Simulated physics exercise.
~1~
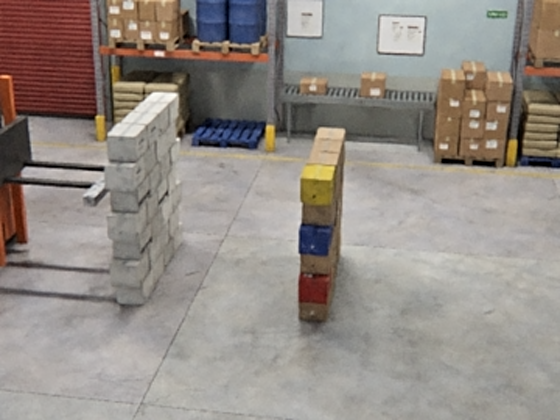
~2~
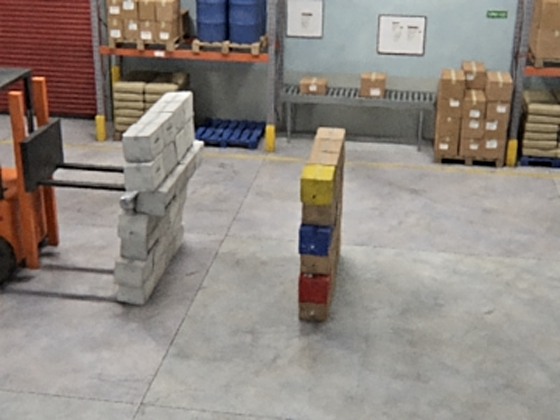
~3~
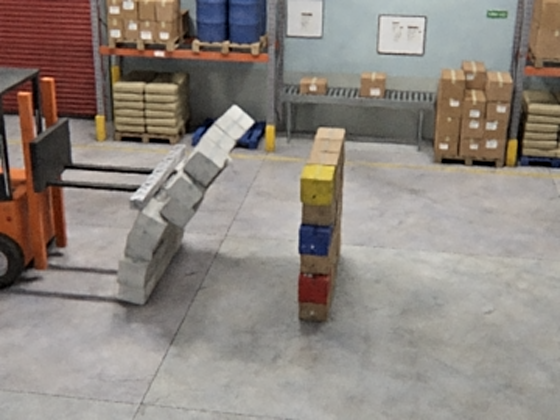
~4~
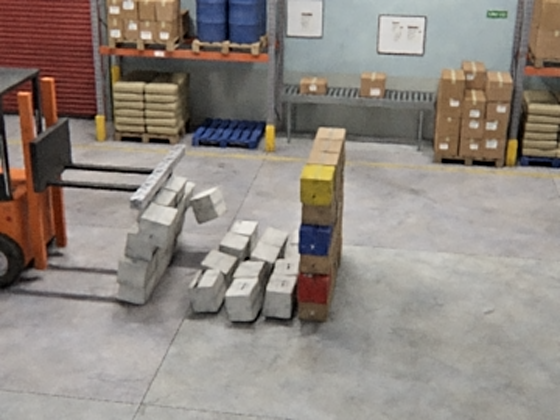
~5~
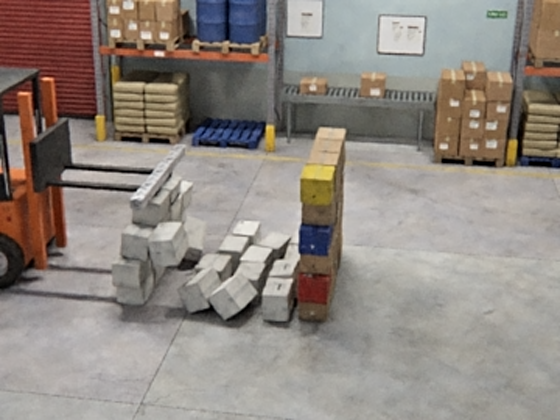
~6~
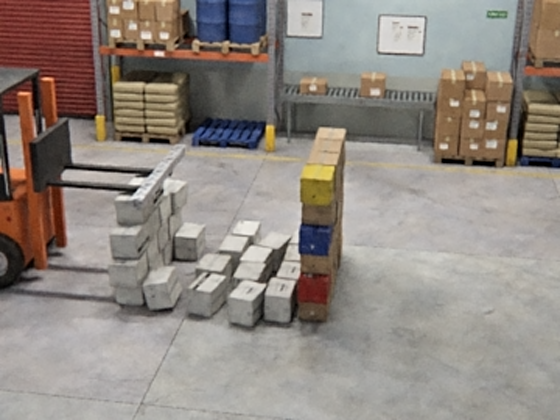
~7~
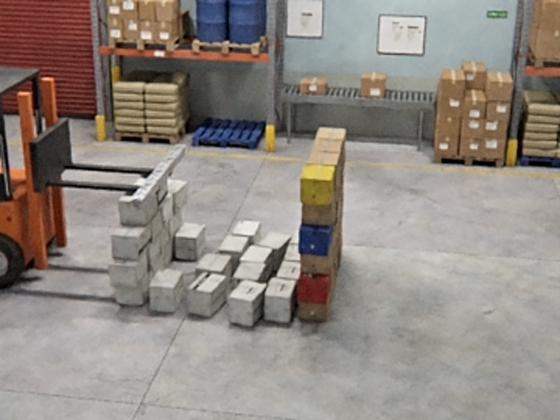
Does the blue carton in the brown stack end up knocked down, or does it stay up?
The blue carton stays up, still in its place in the standing brown stack after the pale cartons tumble to the floor.
